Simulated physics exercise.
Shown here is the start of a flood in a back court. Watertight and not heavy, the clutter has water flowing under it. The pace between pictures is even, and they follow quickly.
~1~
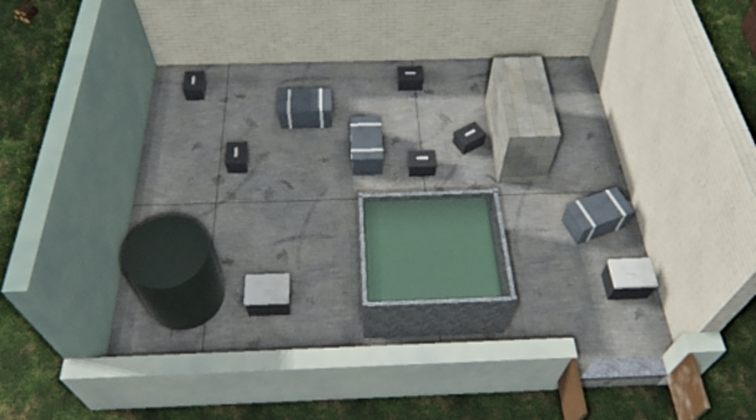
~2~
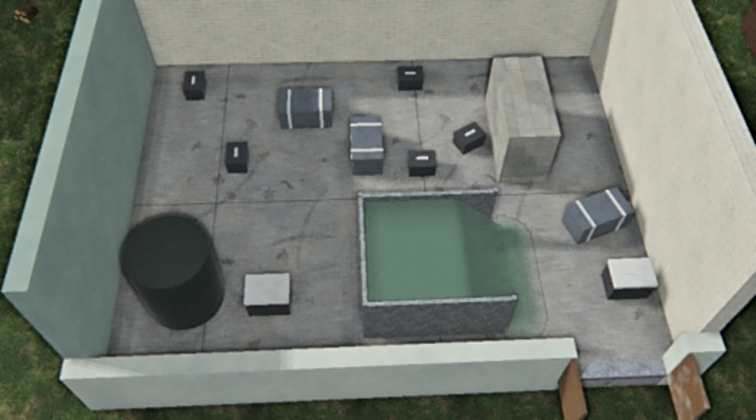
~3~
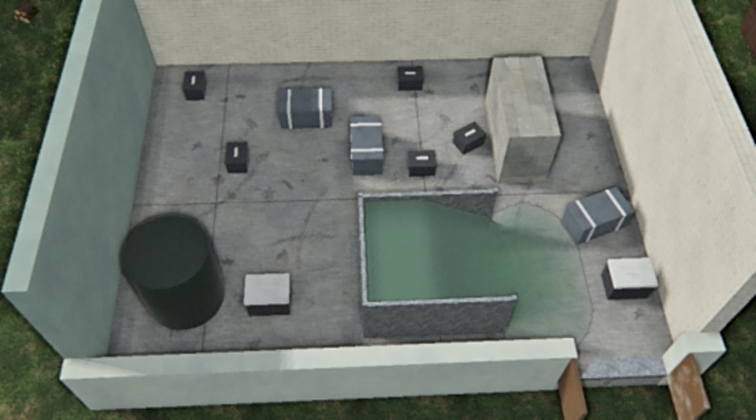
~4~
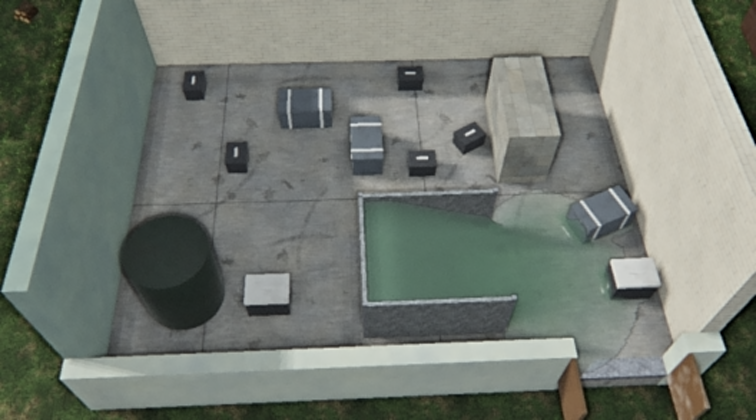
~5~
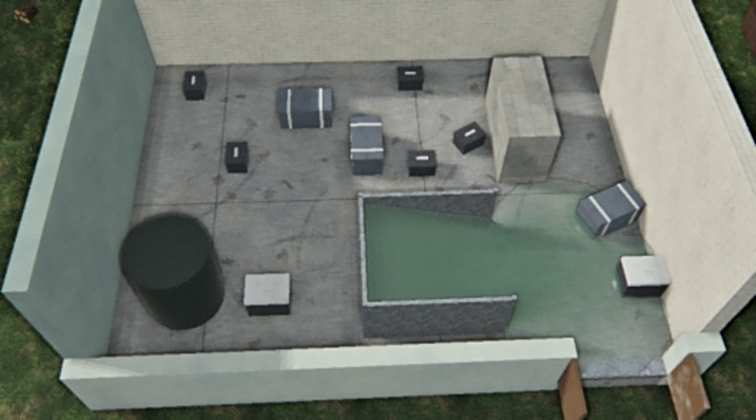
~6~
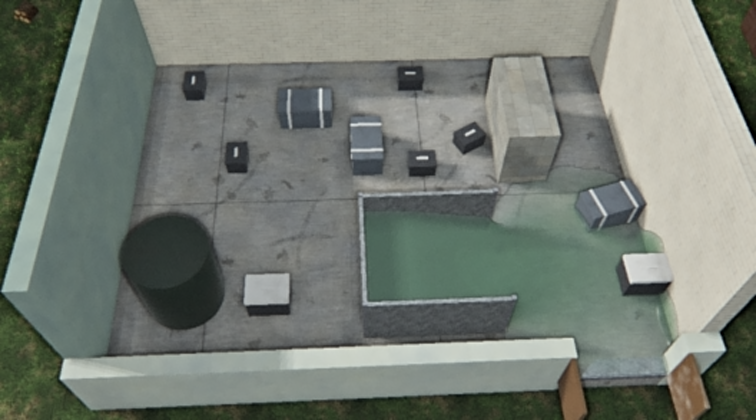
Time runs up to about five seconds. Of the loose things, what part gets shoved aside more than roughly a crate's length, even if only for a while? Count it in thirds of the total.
Portion: Beneath a third.
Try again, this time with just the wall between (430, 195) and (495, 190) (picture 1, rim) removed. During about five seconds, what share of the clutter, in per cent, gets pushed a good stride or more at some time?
That works out to some 80 %.
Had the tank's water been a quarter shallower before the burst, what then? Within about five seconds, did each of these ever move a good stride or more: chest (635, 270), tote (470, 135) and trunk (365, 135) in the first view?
Going through them in turn, I'd say got there, then never got there, then never got there.
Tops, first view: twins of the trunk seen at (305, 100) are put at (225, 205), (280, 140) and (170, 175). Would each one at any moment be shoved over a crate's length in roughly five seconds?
Copy by copy, in order: Largely stays, largely stays, largely stays.
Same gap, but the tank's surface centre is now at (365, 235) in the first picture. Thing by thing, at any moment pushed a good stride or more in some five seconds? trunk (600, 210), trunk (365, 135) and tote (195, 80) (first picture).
Lab note - in sequence: Displaced that much; less than that; less than that.
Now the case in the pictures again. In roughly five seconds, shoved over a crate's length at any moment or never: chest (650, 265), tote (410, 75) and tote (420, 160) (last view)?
Item one gets that far, item two gets that far, item three never gets that far.
A moment on, 0 of 10 are well off their spots; 2 afloat.
Next, 1 of 10 are well off their spots; 1 afloat.
Later, 1 of 10 are well off their spots; 2 afloat.
In the end, 3 of 10 are well off their spots, and 3 have been at some point; 3 afloat.
